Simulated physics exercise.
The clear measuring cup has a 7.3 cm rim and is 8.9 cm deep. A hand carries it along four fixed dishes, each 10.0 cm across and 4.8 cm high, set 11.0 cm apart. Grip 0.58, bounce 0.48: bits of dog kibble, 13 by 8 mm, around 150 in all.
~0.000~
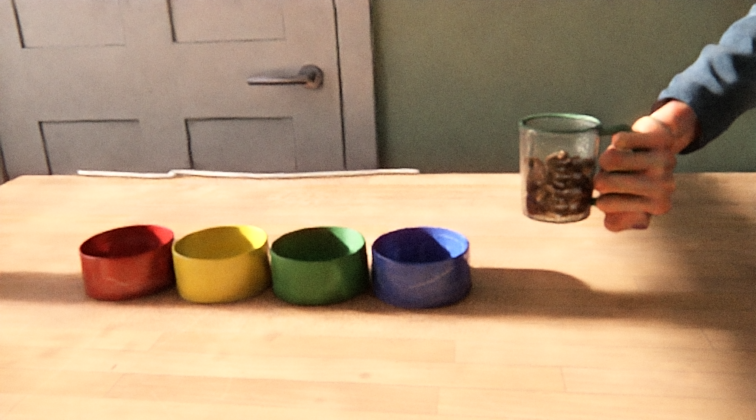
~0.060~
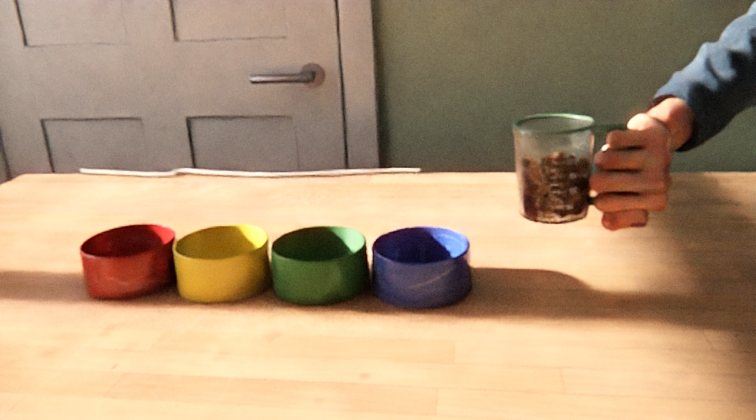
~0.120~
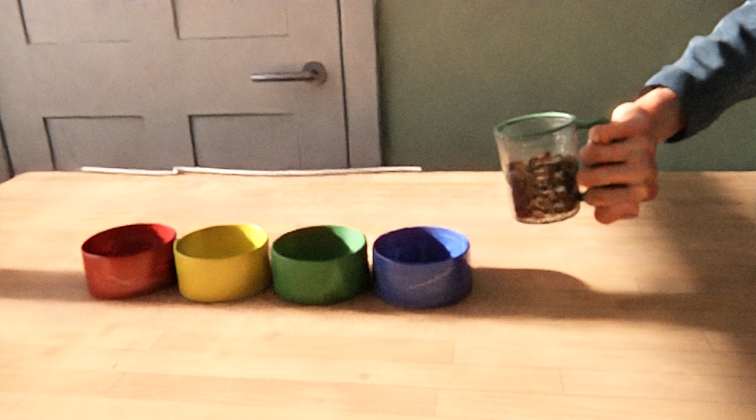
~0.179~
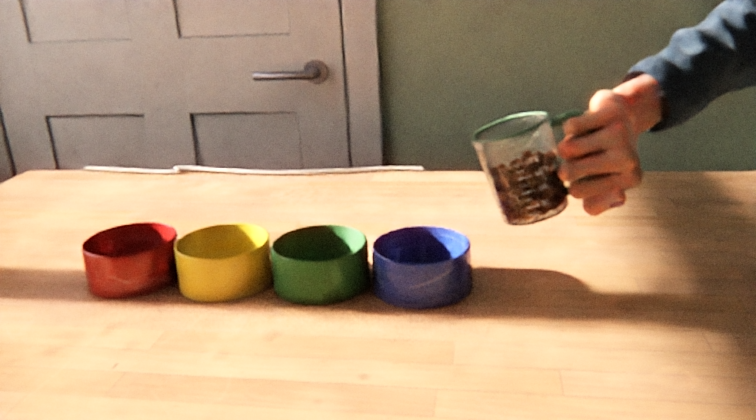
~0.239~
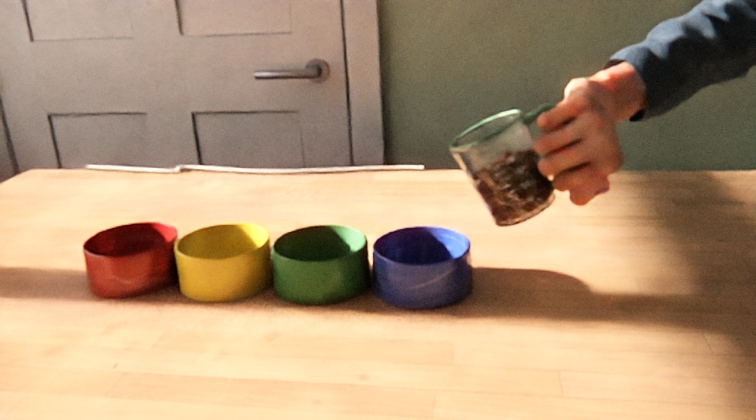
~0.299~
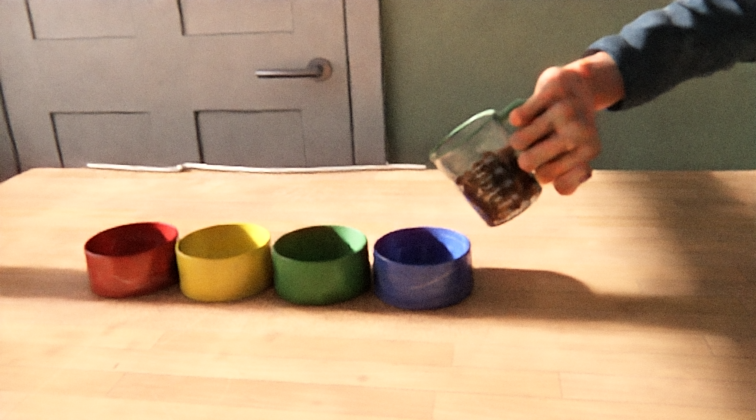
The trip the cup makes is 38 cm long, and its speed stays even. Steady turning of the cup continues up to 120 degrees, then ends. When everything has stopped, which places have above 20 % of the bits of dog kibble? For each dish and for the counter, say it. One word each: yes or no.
Red: No; blue: No; green: No; yellow: Yes; counter: No.
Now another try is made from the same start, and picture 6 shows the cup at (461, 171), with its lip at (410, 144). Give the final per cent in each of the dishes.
Red: 100 / blue: 0 / green: 0 / yellow: 0.
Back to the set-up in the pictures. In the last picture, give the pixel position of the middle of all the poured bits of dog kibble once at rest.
My guess is close to (217, 269).
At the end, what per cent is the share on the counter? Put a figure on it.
Roughly 10 percent.
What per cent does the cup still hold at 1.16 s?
Reading: Approx. 20 %.
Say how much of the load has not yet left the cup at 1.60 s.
Close to 0 per cent of the load, I'd guess.
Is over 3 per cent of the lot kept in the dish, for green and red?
Dish green: It passes. Dish red: It passes.
After 0.82 s, tilt 111 degrees; cup holds 95 %, green 5 %.
After 1.16 s, tilt 120 degrees; cup holds 20 %, green 15 %, yellow 60 %.
After 1.60 s, tilt 120 degrees; cup holds 0 %, red 5 %, green 15 %, yellow 70 %.
At rest (2.0 s), red 5 %, blue 0 %, green 15 %, yellow 70 %, counter 10 %.
